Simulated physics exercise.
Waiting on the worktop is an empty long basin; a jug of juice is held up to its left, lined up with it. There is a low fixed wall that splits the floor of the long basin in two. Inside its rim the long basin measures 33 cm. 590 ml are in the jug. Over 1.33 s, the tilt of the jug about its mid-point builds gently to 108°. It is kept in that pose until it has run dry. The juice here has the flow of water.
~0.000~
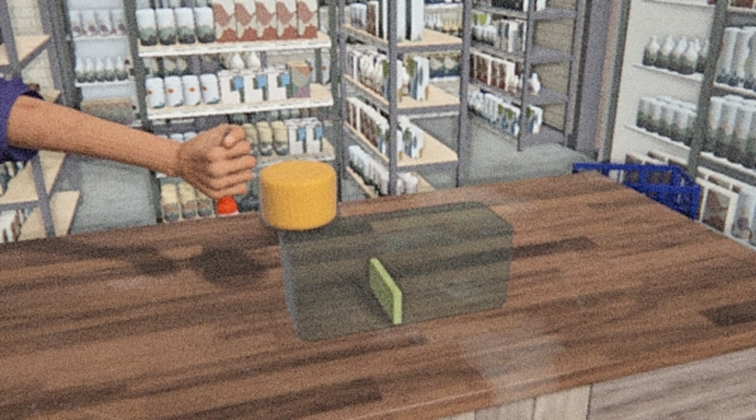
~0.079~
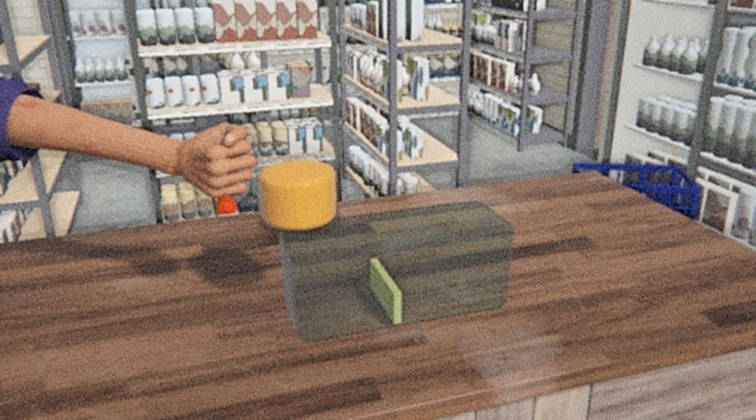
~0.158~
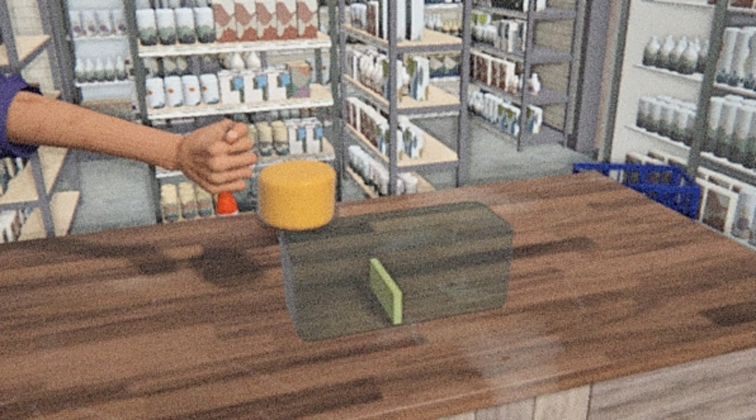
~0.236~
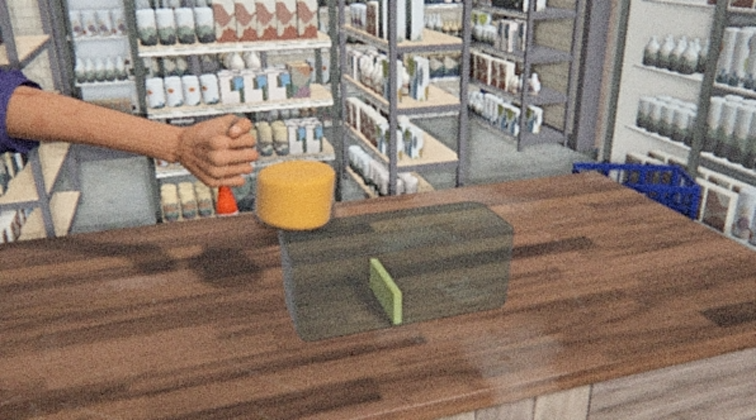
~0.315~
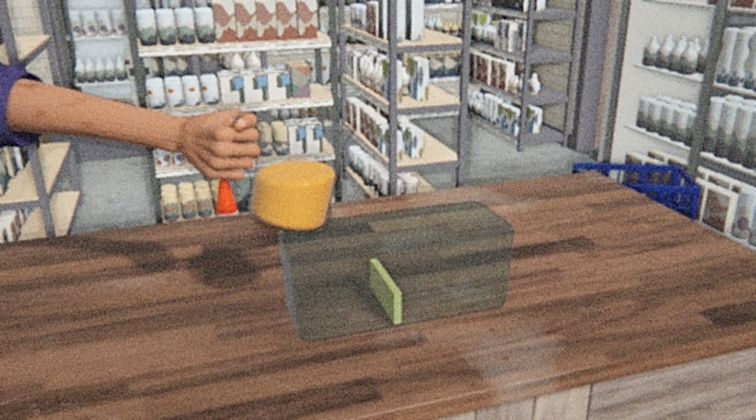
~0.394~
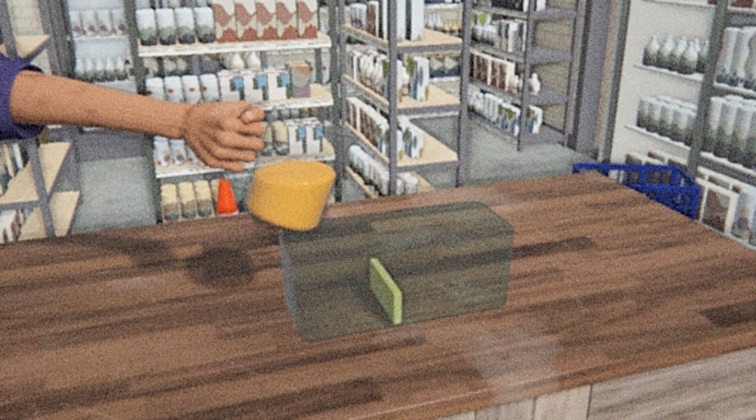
The video shows a yellow-orange container above the left end of a long see-through basin with a green panel on a wooden worktop. The container gradually tilts to the right while a fist at the left rises slightly.
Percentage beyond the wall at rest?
58 per cent.
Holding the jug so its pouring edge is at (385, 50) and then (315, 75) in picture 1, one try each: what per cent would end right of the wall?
It comes to 90 per cent, and then 20 per cent.
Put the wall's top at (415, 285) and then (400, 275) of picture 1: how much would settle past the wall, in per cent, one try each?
Respectively close to 10 and 15 %.
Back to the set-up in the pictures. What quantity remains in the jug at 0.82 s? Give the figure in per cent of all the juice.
Fraction remaining: Approx. 96 per cent.
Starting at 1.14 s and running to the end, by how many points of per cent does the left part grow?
I'd say near 30 percent.
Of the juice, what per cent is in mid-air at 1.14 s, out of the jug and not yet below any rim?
12 per cent or so.
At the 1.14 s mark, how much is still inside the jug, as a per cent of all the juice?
38 per cent or so.
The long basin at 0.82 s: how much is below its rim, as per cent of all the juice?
Estimate - around 0 in a hundred parts.
After 0.82 s the tilt is 74° and 96 per cent is still to pour, 0 is left of the wall and 0 right of it.
After 1.14 s the tilt is 103° and 38 per cent is still to pour, 11 is left of the wall and 39 right of it.
After 1.47 s the tilt is 108° and 3 per cent is still to pour, 37 is left of the wall and 58 right of it.
After 1.83 s the tilt is 108° and 0 per cent is still to pour, 42 is left of the wall and 58 right of it.
In the end 42 per cent lies left of the wall, 58 right of it and 0 outside.
